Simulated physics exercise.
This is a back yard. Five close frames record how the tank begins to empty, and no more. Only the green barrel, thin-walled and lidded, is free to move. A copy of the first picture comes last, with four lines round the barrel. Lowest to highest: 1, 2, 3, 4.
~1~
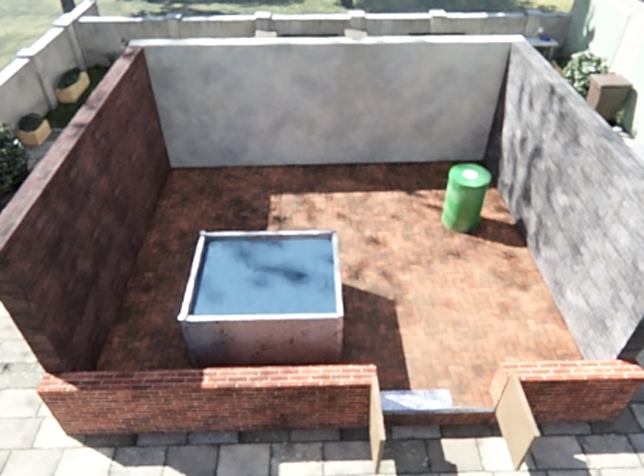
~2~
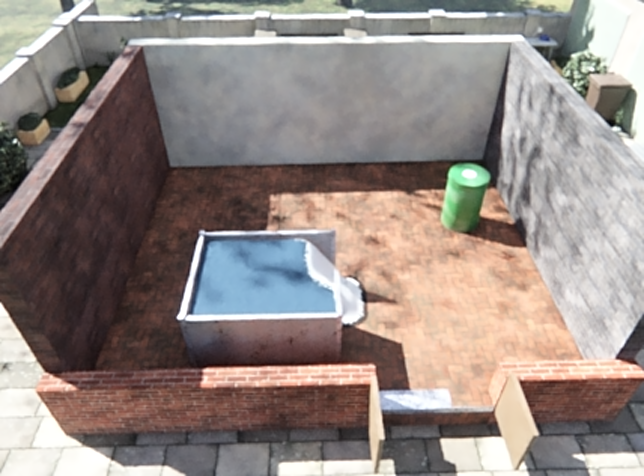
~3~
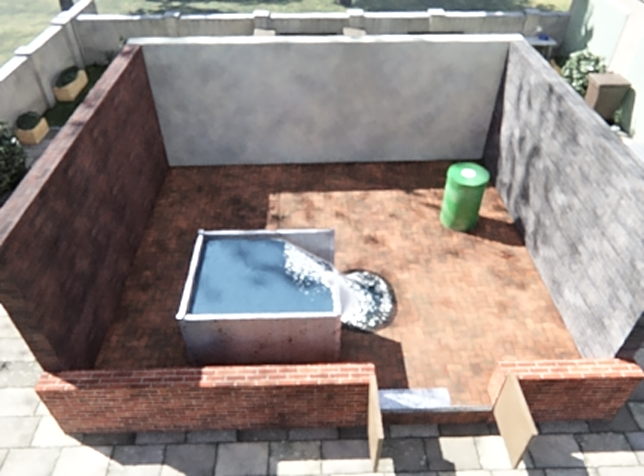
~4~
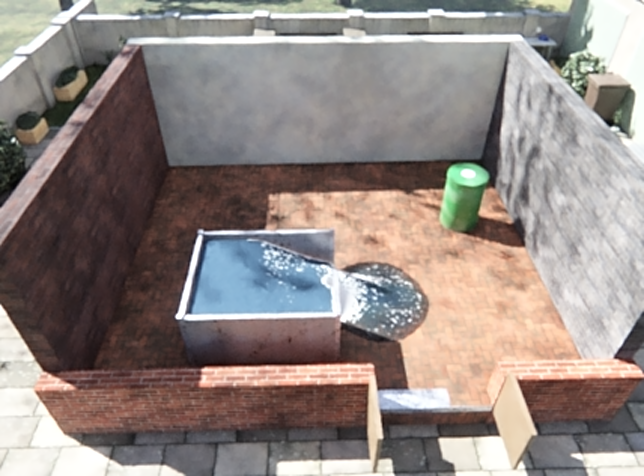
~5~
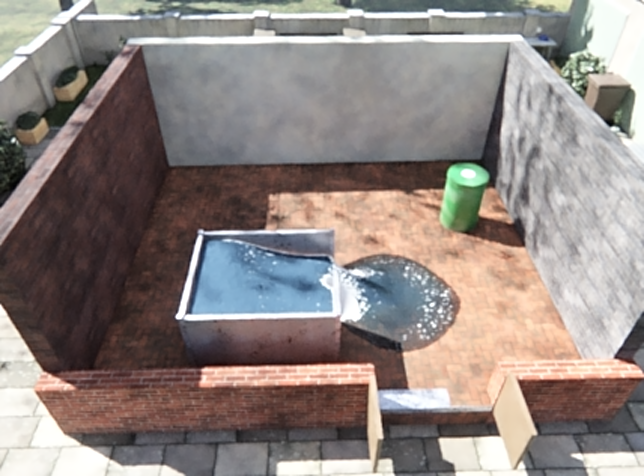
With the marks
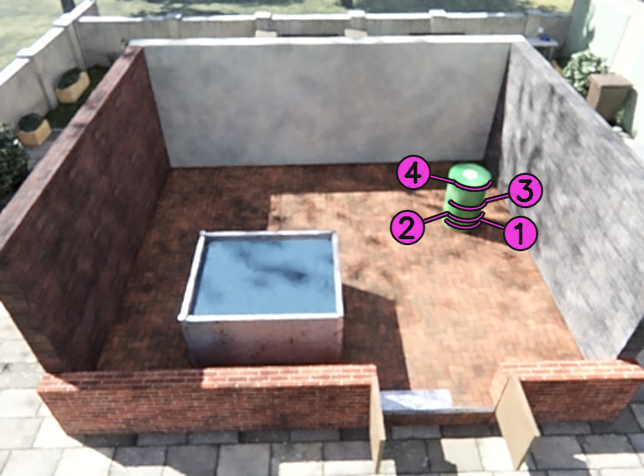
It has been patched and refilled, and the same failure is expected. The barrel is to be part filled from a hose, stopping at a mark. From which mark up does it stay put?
The answer is level 2.
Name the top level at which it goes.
The answer is 1.
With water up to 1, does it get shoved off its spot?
Yes, that goes wrong.
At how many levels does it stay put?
Three of them.
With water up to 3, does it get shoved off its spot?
No, not at all.
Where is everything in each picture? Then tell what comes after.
Lid of the green barrel at (471, 175); tank full, its middle at (266, 276); open gate at (437, 366).
Water covers 1 % of the ground and is seen nearest the barrel at (357, 287).
Water covers 3 % of the ground and is seen nearest the barrel at (372, 274).
Water covers 5 % of the ground and is seen nearest the barrel at (393, 270).
Lid of the green barrel at (469, 174); water covers 8 % of the ground and is seen nearest the barrel at (418, 267).
On the marked copy, 1 at (466, 227); 2 at (468, 220); 3 at (471, 208); 4 at (475, 189); from the bottom up 1, 2, 3, 4.
Choosing 1, it is pushed about 3 times its own width away.
Choosing 2, it does not move.
Choosing 3, it does not move.
Choosing 4, it does not move.
